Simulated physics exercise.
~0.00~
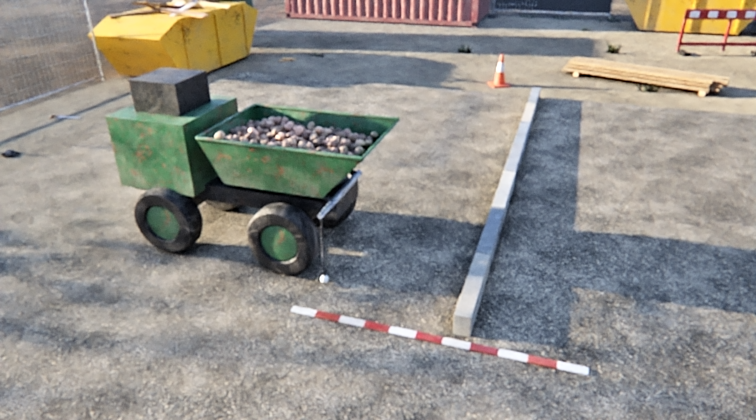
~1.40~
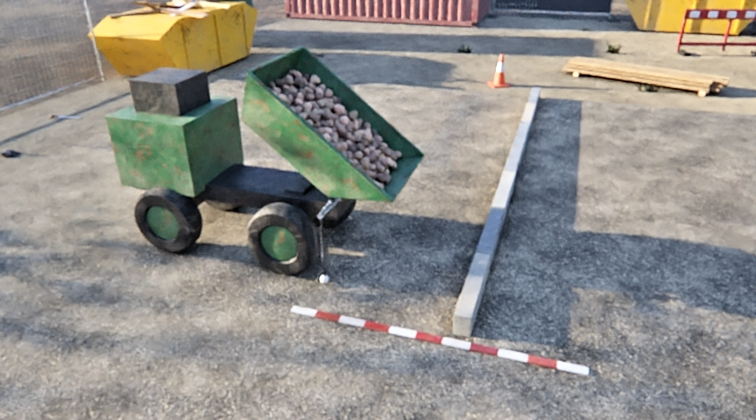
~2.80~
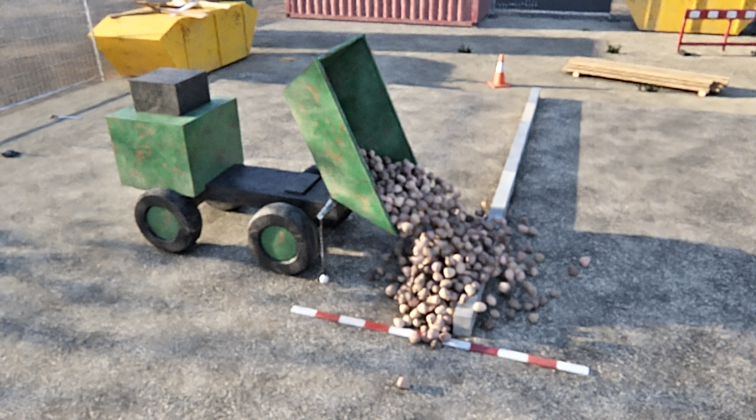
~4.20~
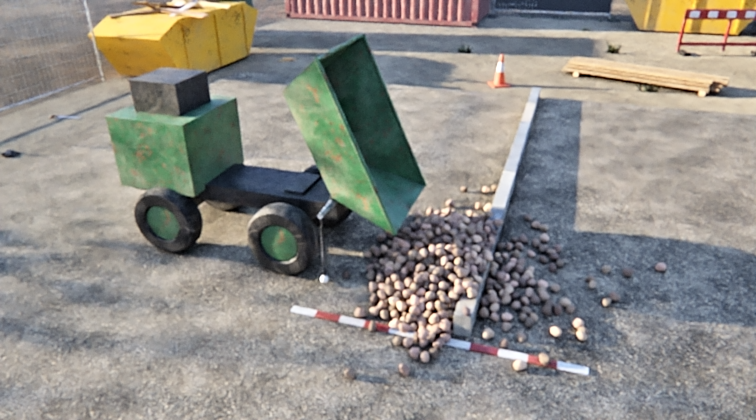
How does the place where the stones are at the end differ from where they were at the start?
At the start the stones were heaped in the green skip of the dumper. By the end they lay on the ground to the right of the dumper, mostly piled on the near side of the kerb with some beyond it.
